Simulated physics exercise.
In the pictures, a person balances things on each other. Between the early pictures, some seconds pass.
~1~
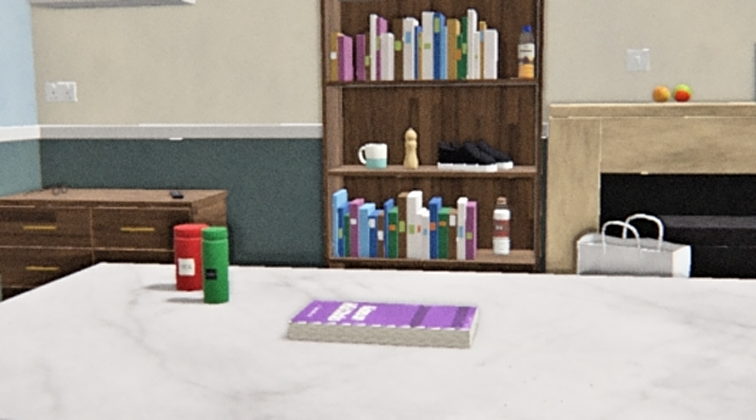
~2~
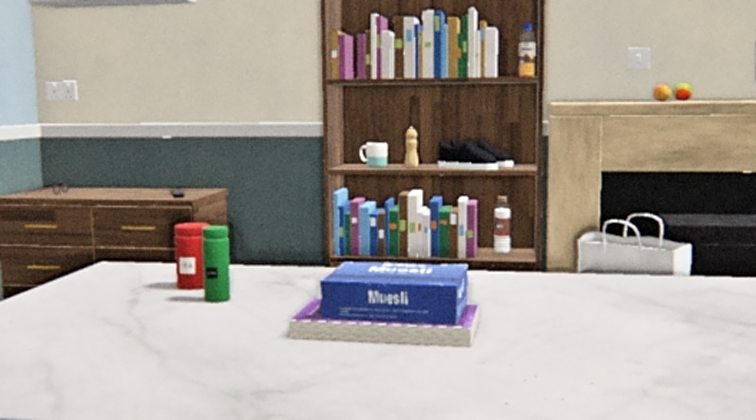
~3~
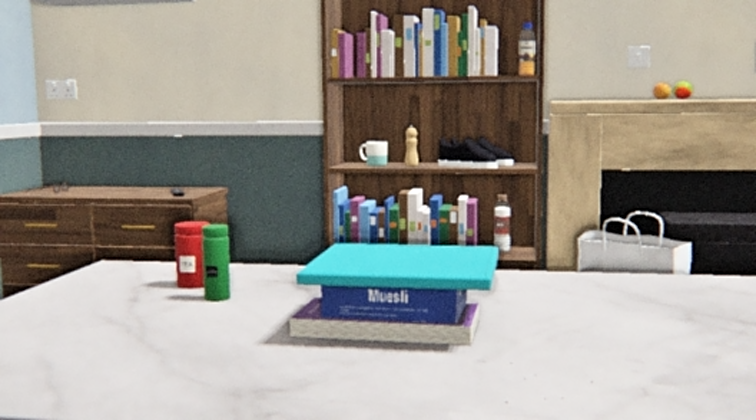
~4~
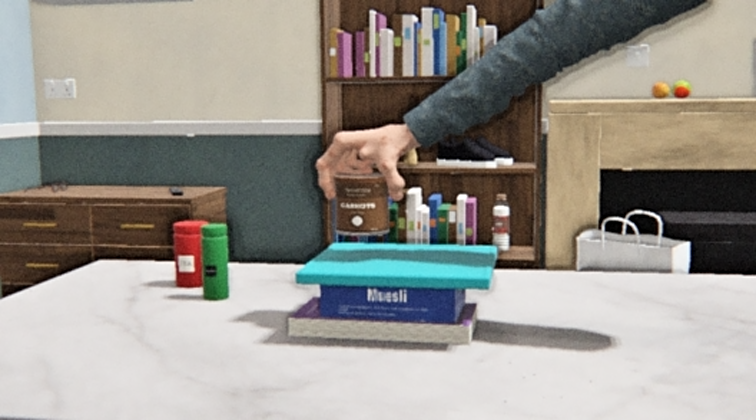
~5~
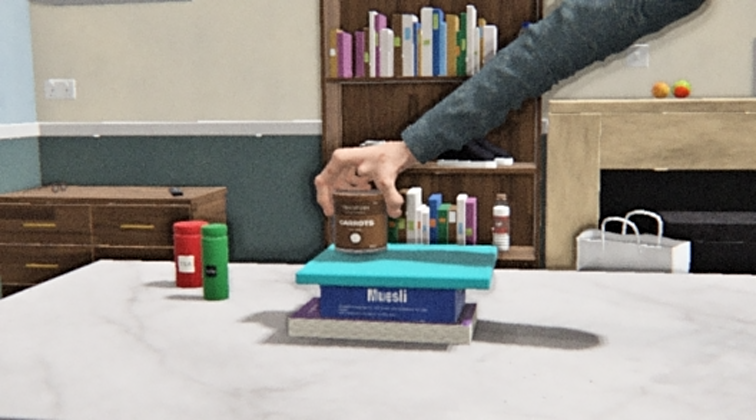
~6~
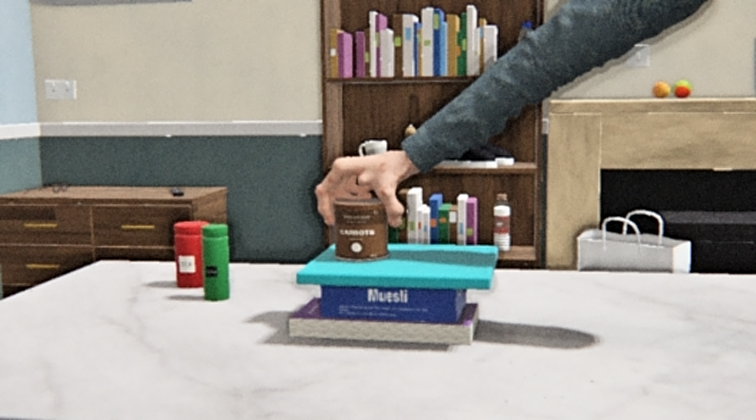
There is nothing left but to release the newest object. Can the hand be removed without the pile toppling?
Yes, the pile stays balanced.
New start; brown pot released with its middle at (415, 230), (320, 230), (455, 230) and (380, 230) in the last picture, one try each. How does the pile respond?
In the first case it holds; in the second case it holds; in the third case it stays up; in the fourth case it keeps its balance.
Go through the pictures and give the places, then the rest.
In the first frame, the last thing is not in view yet; green shaker (215, 266).
In the second frame, the last thing is not in view yet; red jar (193, 256).
In the third frame, the last thing is not in view yet; blue packet (397, 290).
In the fourth frame, coming down; brown pot (362, 204); turquoise tray (403, 264).
In the fifth frame, coming down; brown pot (360, 220); purple book (386, 319).
In the sixth frame, in place under the hand; brown pot (361, 229); green shaker (216, 263).
Then, 1.00 s past the last view, nothing moves.
Then, 2.00 s past the last view, brown pot resting near (362, 230).
Finally, all 6 still in place. Final places as the last picture's camera would see them, brown pot near (362, 230). The pile keeps its balance.
